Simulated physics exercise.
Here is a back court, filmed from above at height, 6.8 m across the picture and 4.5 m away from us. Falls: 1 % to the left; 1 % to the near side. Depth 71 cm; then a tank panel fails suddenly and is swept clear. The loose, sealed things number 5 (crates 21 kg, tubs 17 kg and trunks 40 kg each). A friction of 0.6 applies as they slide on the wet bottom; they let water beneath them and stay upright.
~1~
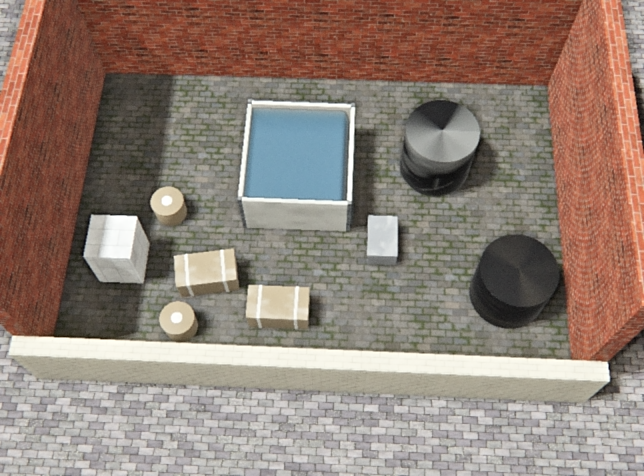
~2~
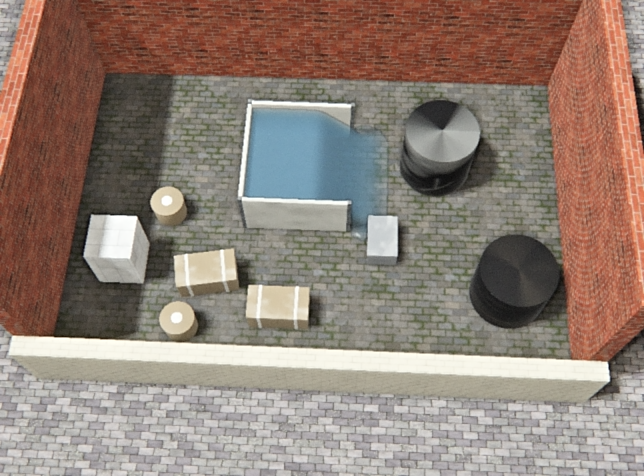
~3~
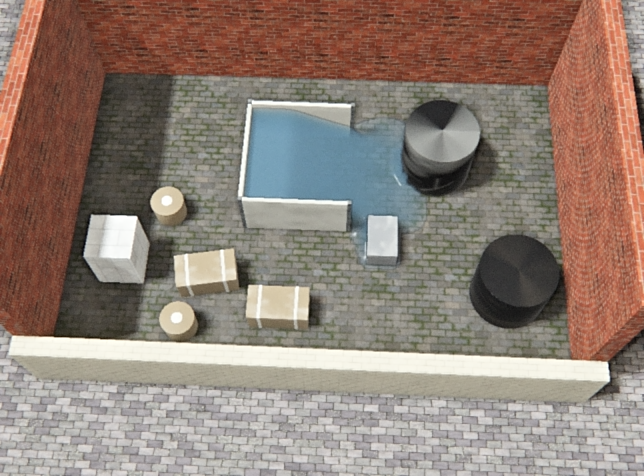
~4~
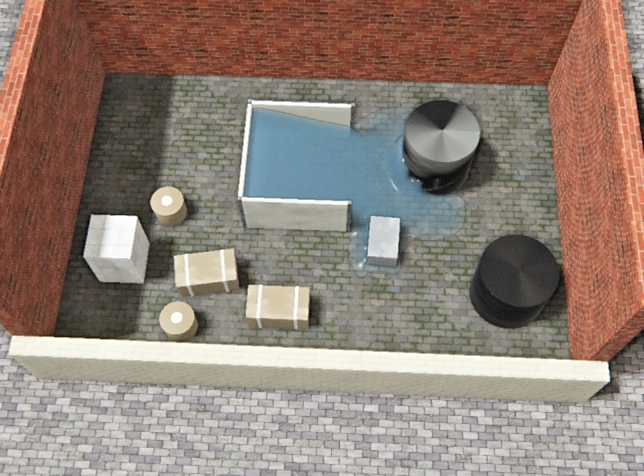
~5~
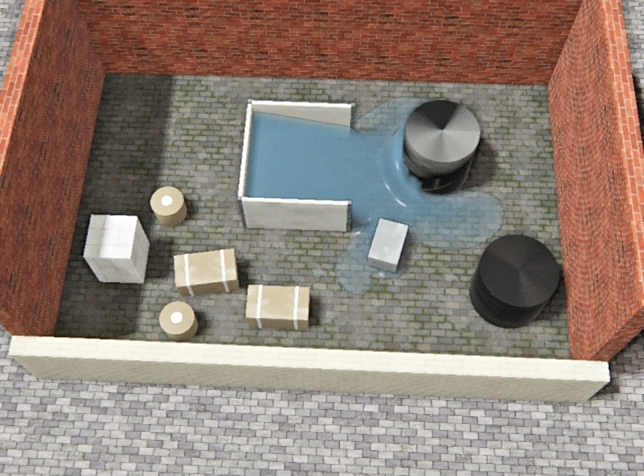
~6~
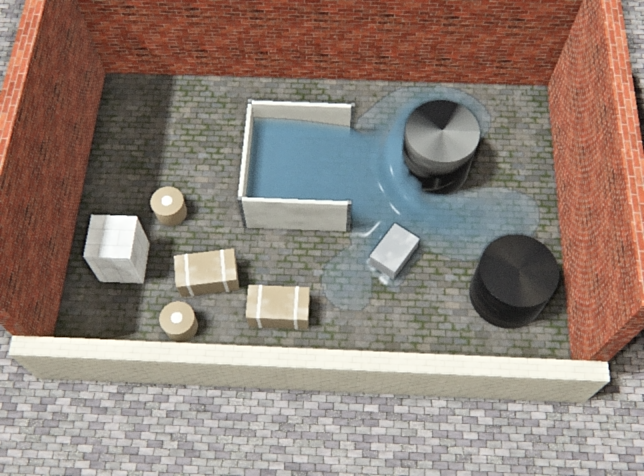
Water poured out of the right side of a white-walled tank in a brick-walled court, spread around a dark round tank, and nudged a small grey crate, turning it slightly.
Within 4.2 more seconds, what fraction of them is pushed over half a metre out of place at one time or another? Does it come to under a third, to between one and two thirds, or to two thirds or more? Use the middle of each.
I reckon it won't get to one third.
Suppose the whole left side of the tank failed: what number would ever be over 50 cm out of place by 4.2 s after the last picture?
The answer would then be 2.
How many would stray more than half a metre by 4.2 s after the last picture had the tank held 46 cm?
Count under that change: 1.
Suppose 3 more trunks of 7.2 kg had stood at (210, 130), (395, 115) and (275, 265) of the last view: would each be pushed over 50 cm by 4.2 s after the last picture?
Respectively: Doesn't reach it; tops it; doesn't reach it.
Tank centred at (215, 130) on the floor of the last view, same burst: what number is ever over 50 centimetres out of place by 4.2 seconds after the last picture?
1.
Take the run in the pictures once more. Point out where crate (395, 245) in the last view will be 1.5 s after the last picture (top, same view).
Estimated pixel: Around (404, 336).
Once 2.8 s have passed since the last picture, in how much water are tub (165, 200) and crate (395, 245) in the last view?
Some 0 cm at the first, some 8 cm at the second.
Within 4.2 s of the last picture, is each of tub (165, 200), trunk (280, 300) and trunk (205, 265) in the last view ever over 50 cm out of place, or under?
The first is inside the limit, the second inside the limit, and the third inside the limit.
Then, 0.4 s after the last picture 1 of 5 are over 50 cm from their spots; 0 afloat.
Then, 1.5 s after the last picture 1 of 5 are over 50 cm from their spots; 0 afloat.
Then, 2.8 s after the last picture 1 of 5 are over 50 cm from their spots; 0 afloat.
Then, 4.2 s after the last picture 1 of 5 are over 50 cm from their spots, and 1 have been at some point; 0 afloat.
